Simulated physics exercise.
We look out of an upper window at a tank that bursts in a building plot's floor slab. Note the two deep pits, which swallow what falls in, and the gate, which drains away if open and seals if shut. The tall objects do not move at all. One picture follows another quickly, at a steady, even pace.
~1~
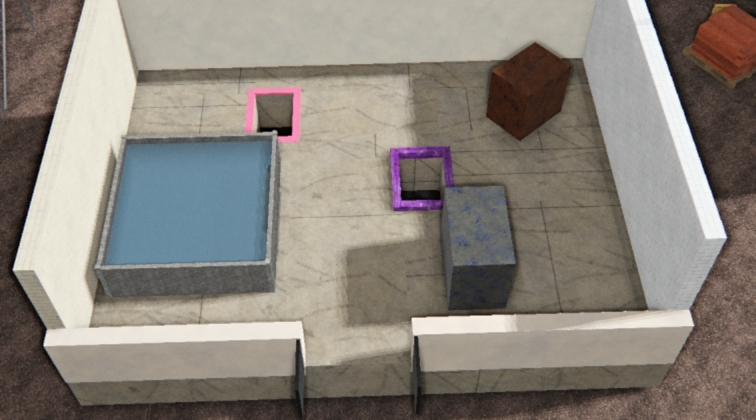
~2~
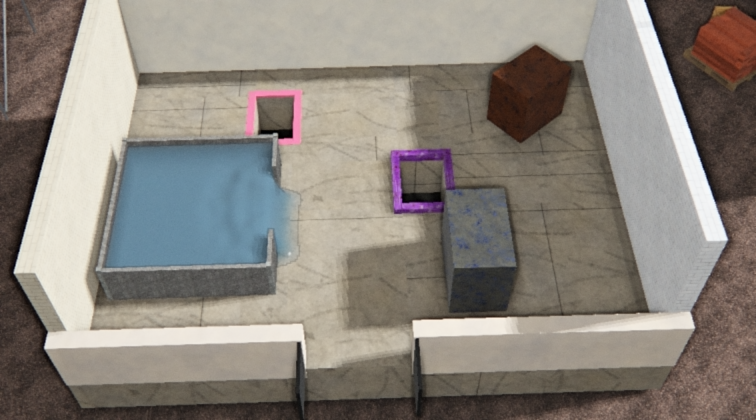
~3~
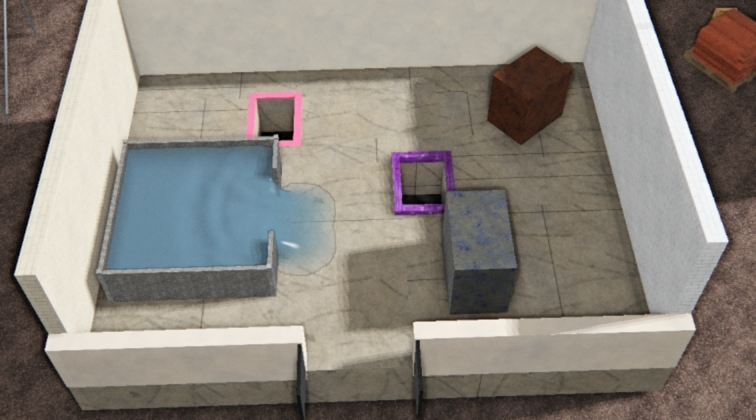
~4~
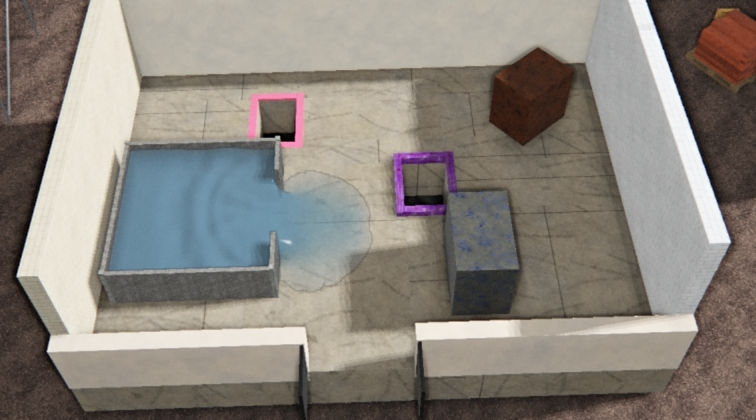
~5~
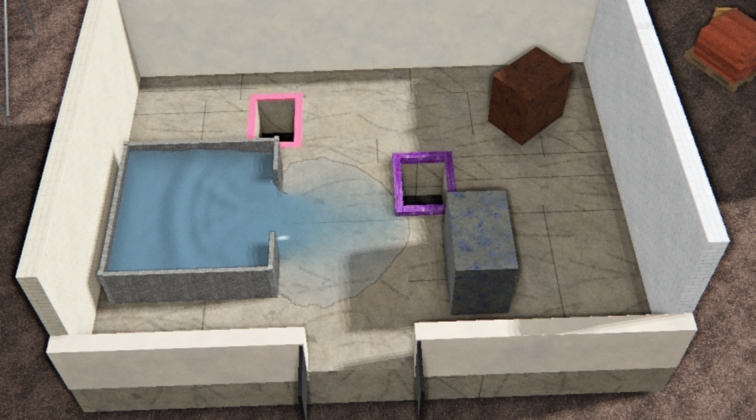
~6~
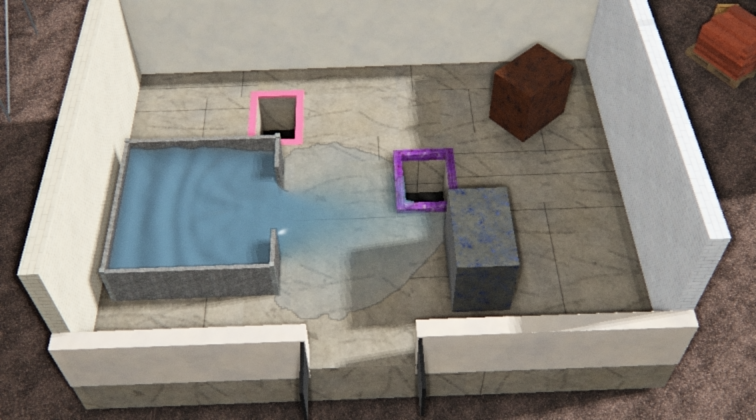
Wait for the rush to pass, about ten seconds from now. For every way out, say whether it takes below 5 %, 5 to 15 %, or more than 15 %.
Result: The gate accounts for a medium-sized part - five to fifteen per cent, the purple pit accounts for a medium-sized part - five to fifteen per cent, the pink pit accounts for a negligible part - below five per cent.
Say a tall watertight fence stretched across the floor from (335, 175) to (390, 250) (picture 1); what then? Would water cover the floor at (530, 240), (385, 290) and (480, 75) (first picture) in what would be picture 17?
In the order you listed them: Unsoaked, soaked, unsoaked.
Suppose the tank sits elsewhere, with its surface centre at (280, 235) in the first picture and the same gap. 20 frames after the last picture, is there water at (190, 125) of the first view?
The answer is spared.
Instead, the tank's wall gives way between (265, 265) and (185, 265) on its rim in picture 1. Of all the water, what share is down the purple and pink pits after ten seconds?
Purple 2 %, pink 6 %.
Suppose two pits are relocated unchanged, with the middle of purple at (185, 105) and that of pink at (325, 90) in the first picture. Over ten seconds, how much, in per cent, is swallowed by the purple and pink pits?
Of everything, purple catches 0 per cent while pink catches 10 per cent.
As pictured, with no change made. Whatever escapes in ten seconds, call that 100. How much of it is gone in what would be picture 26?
Approximately 45 in a hundred, I think.
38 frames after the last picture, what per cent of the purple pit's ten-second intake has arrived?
Some 100 per cent.
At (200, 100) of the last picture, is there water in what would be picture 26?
There it ends up unsoaked.
A moment on, water covers 25 % of the floor; the gate 0 %, the purple pit 2 %, the pink pit 0 %.
Next, water covers 40 % of the floor; the gate 0 %, the purple pit 6 %, the pink pit 0 %.
Then, water covers 60 % of the floor; the gate 2 %, the purple pit 9 %, the pink pit 0 %.
Later, water covers 75 % of the floor; the gate 6 %, the purple pit 11 %, the pink pit 0 %.
In the end, water covers 90 % of the floor; the gate 11 %, the purple pit 11 %, the pink pit 2 %.
